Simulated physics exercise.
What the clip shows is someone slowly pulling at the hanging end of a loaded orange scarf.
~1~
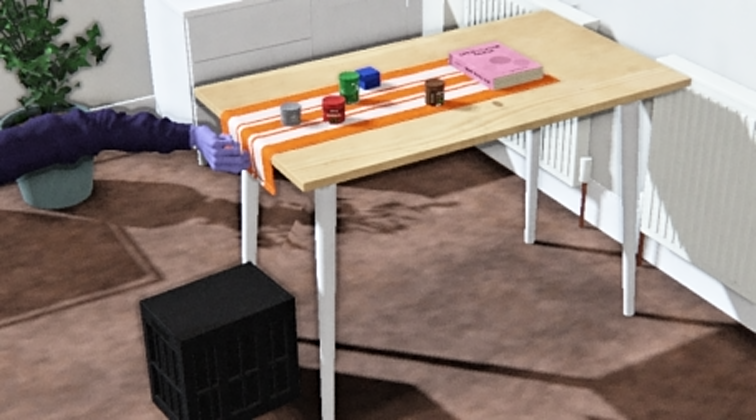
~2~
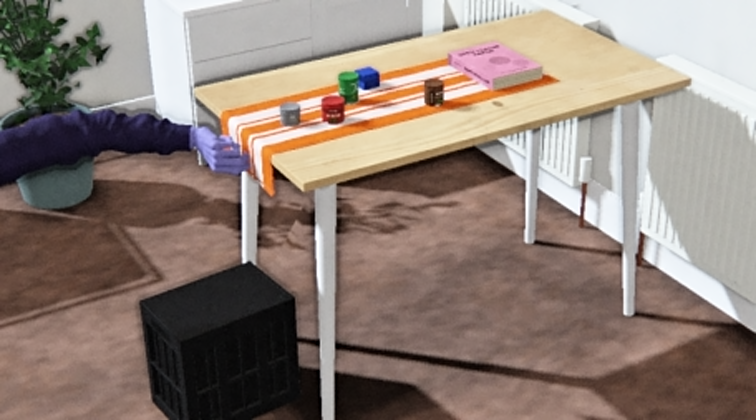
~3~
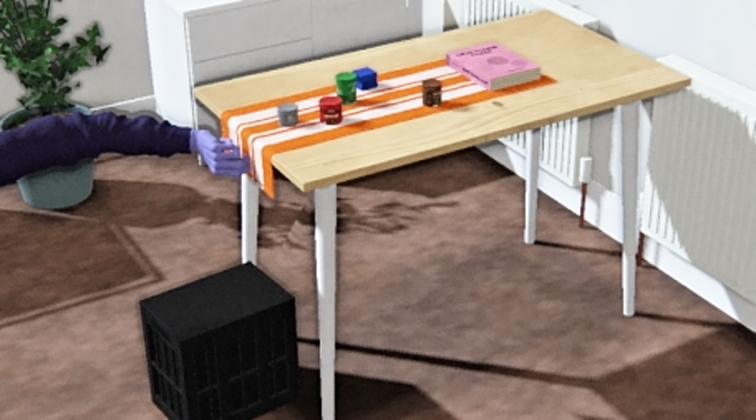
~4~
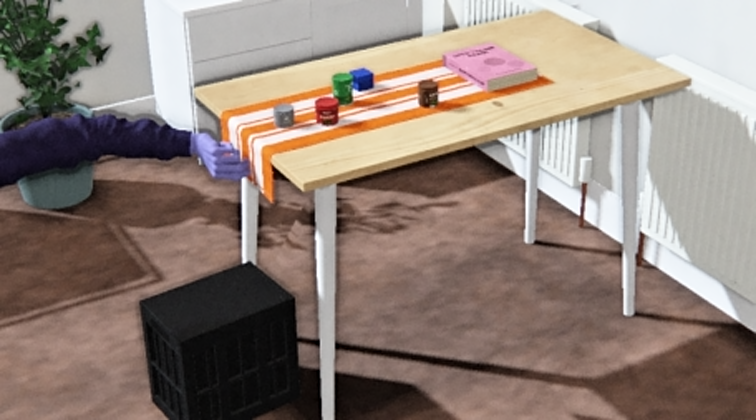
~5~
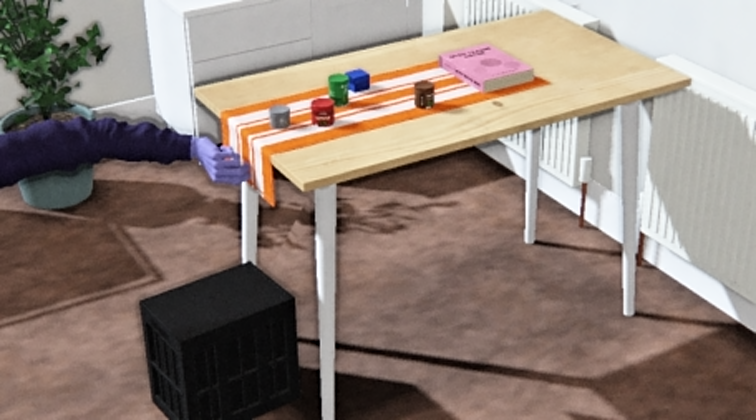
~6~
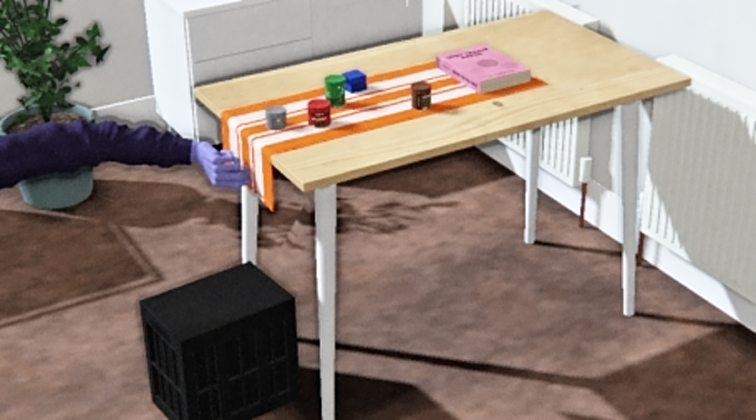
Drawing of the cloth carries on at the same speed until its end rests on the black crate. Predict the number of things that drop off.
Yeah well, the pull sends off three pieces and stops there.
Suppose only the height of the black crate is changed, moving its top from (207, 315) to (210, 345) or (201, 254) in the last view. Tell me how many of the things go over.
The first gives 4, the second 1.
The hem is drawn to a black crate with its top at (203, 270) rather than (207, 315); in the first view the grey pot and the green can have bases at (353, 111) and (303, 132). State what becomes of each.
The grey pot does not fall; the green can goes over.
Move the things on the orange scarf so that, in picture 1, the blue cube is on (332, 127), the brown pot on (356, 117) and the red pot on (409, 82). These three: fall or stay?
The blue cube is off the top, the brown pot is off the top and the red pot is still on top.
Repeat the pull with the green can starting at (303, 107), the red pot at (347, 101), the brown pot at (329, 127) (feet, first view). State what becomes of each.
Green can: Goes. Red pot: Goes. Brown pot: Goes.
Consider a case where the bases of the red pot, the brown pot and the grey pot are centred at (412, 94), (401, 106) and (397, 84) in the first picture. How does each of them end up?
Here's how it goes: The red pot makes it through, the brown pot makes it through, and the grey pot makes it through.
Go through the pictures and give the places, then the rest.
The first picture shows hem (274, 195); grey pot (291, 106); red pot (333, 100); green can (349, 75); blue cube (368, 71); brown pot (435, 82); top of the crate (207, 315).
The second picture shows hem (273, 196); grey pot (290, 106).
The third picture shows hem (274, 198); red pot (331, 100).
The fourth picture shows hem (273, 203); green can (343, 77); top of the crate (207, 315).
The fifth picture shows hem (275, 206); blue cube (357, 73).
The sixth picture shows hem (273, 211); grey pot (276, 109); red pot (319, 103); green can (335, 78); blue cube (354, 74); brown pot (421, 85).
Soon after, hem near (250, 238); grey pot gone.
After that, hem near (251, 272); grey pot and red pot gone.
In the end, hem on the crate; grey pot, red pot and green can gone. Over the edge go three.
